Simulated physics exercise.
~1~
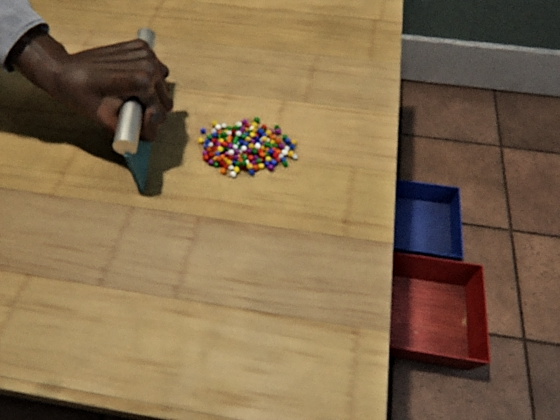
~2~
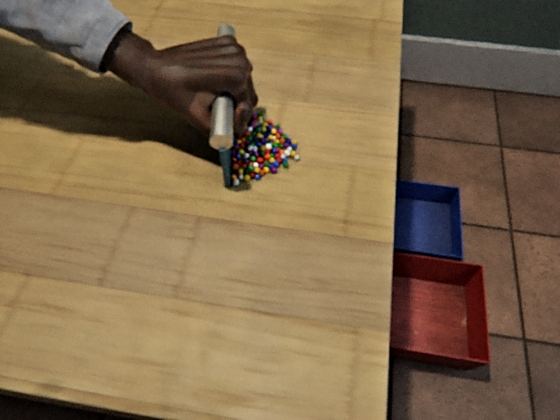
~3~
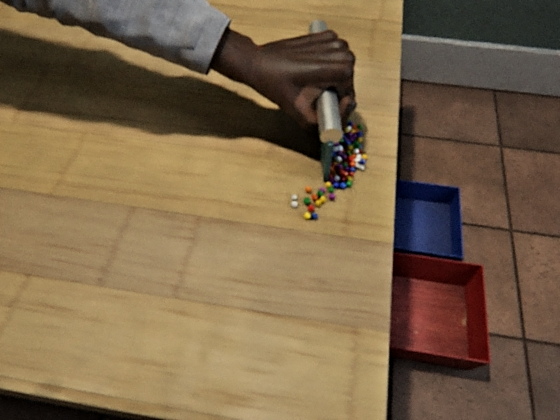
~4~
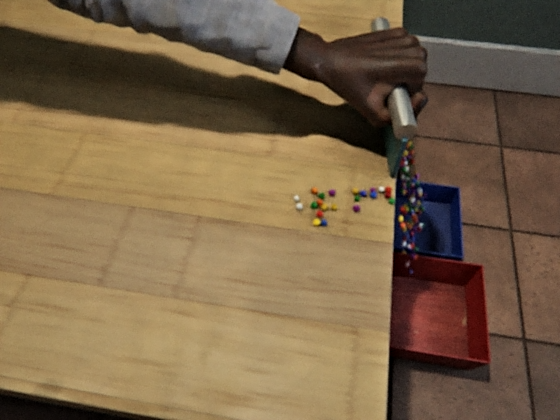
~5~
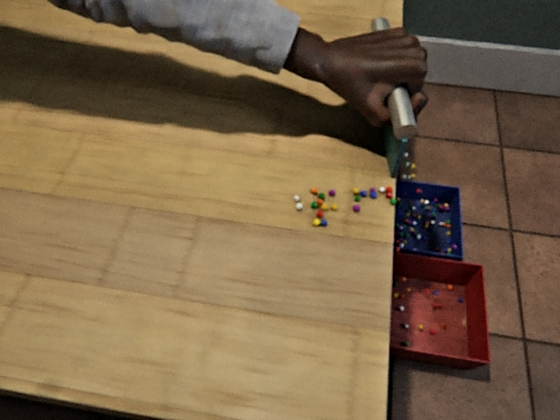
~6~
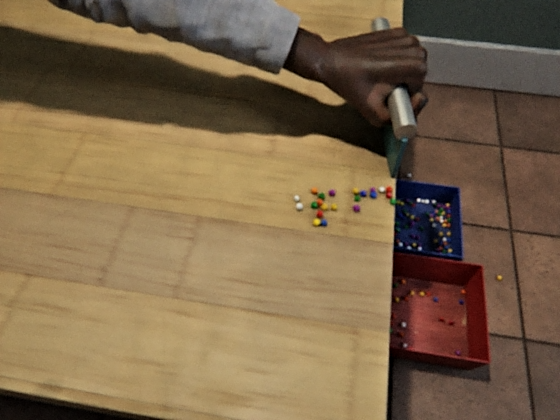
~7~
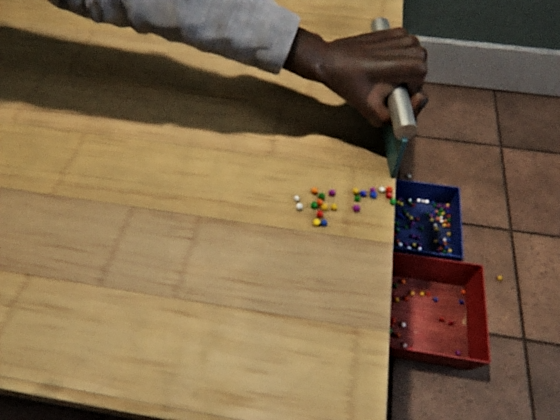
A heap of small multicoloured beads lies on a pale wooden table, seen from above at an angle, with a blue tin and a red tin below its right edge on a brown tiled floor. A hand in a light sleeve grips a scraper with a pale round handle, left of the heap. It pushes the beads steadily rightward, leaving a few behind. The scraper stops at the edge as beads pour off. Most land in the blue tin, fewer in the red, and one rests on the tiles, while a small scatter stays on the table.
